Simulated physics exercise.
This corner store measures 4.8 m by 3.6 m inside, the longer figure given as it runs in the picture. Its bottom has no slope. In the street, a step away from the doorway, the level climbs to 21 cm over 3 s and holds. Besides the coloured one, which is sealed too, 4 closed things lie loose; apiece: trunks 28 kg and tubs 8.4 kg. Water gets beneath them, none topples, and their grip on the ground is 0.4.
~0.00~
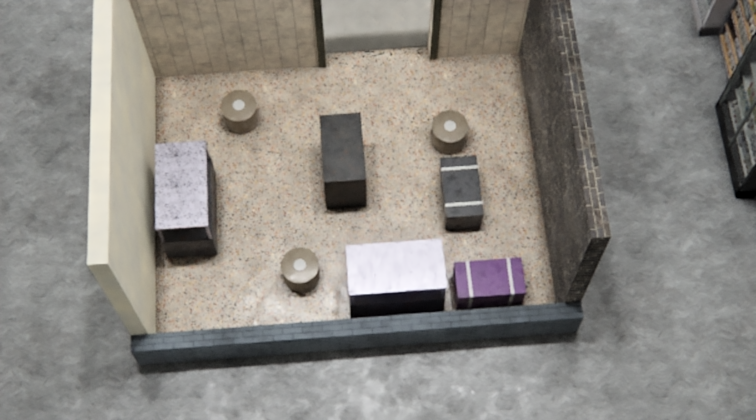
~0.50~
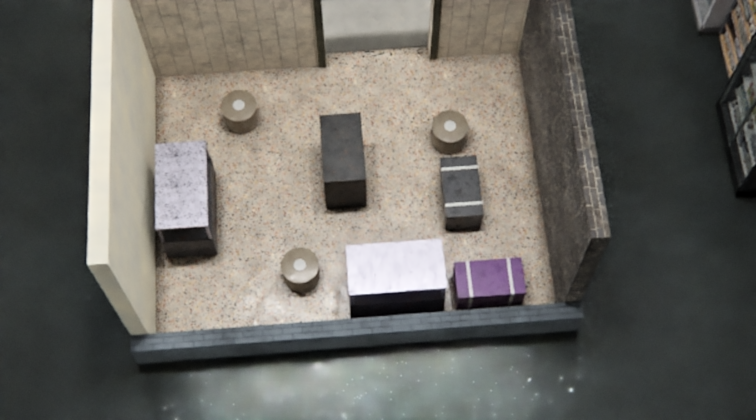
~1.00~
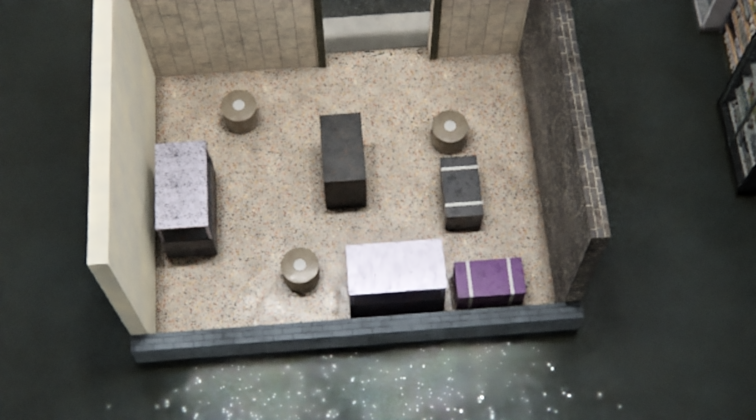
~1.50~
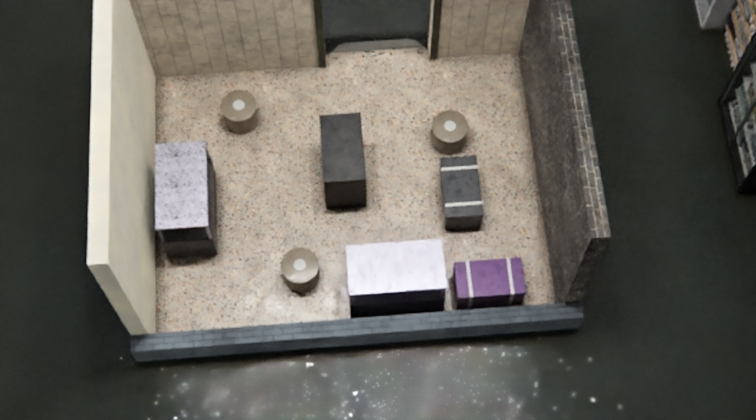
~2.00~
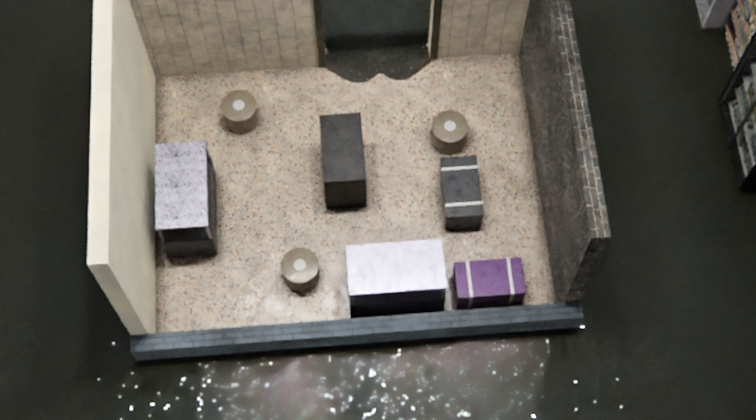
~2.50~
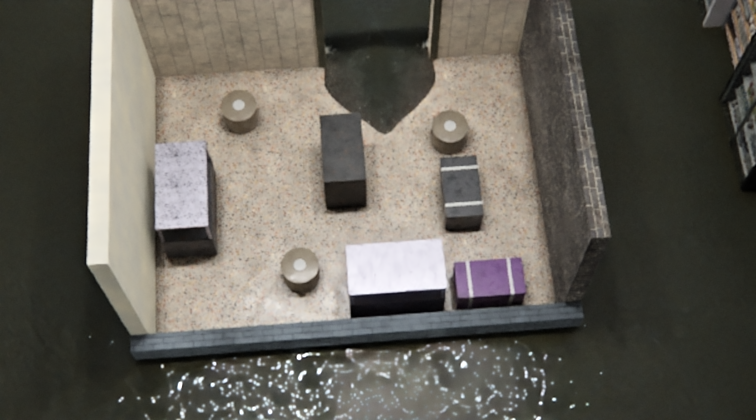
Corner store seen from above, dark water covering the street outside, then spreading through the doorway across the speckled floor.
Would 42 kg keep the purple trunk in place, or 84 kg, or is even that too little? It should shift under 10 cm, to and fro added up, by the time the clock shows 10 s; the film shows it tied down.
For it, only the larger load is enough.
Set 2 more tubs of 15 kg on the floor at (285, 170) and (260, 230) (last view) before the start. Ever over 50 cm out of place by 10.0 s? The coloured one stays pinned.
In turn: Short of it, short of it.
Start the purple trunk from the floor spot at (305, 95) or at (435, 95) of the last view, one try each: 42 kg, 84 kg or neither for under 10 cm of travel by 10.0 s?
In turn: Either load holds; it takes the larger.
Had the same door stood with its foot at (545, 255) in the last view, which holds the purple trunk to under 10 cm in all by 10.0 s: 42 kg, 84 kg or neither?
Then only the larger load is enough.
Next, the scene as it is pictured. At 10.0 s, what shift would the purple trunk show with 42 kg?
About 20 cm.
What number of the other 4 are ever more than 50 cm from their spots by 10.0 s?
I count 3.
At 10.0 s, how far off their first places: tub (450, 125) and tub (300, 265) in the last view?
In turn: 80 cm, 120 cm.
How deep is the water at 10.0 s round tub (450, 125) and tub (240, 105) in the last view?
Roughly 10 and 6 cm.
After 3.5 s the purple trunk would be 0 cm from its start with 42 kg and 0 cm from its start with 84 kg; 0 cm of water round it then.
After 4.5 s the purple trunk would be 0 cm from its start with 42 kg and 0 cm from its start with 84 kg; 1 cm of water round it then.
After 7.0 s the purple trunk would be 6 cm from its start with 42 kg and 0 cm from its start with 84 kg; 11 cm of water round it then.
After 10.0 s the purple trunk would be 17 cm from its start with 42 kg and 0 cm from its start with 84 kg; 14 cm of water round it then.
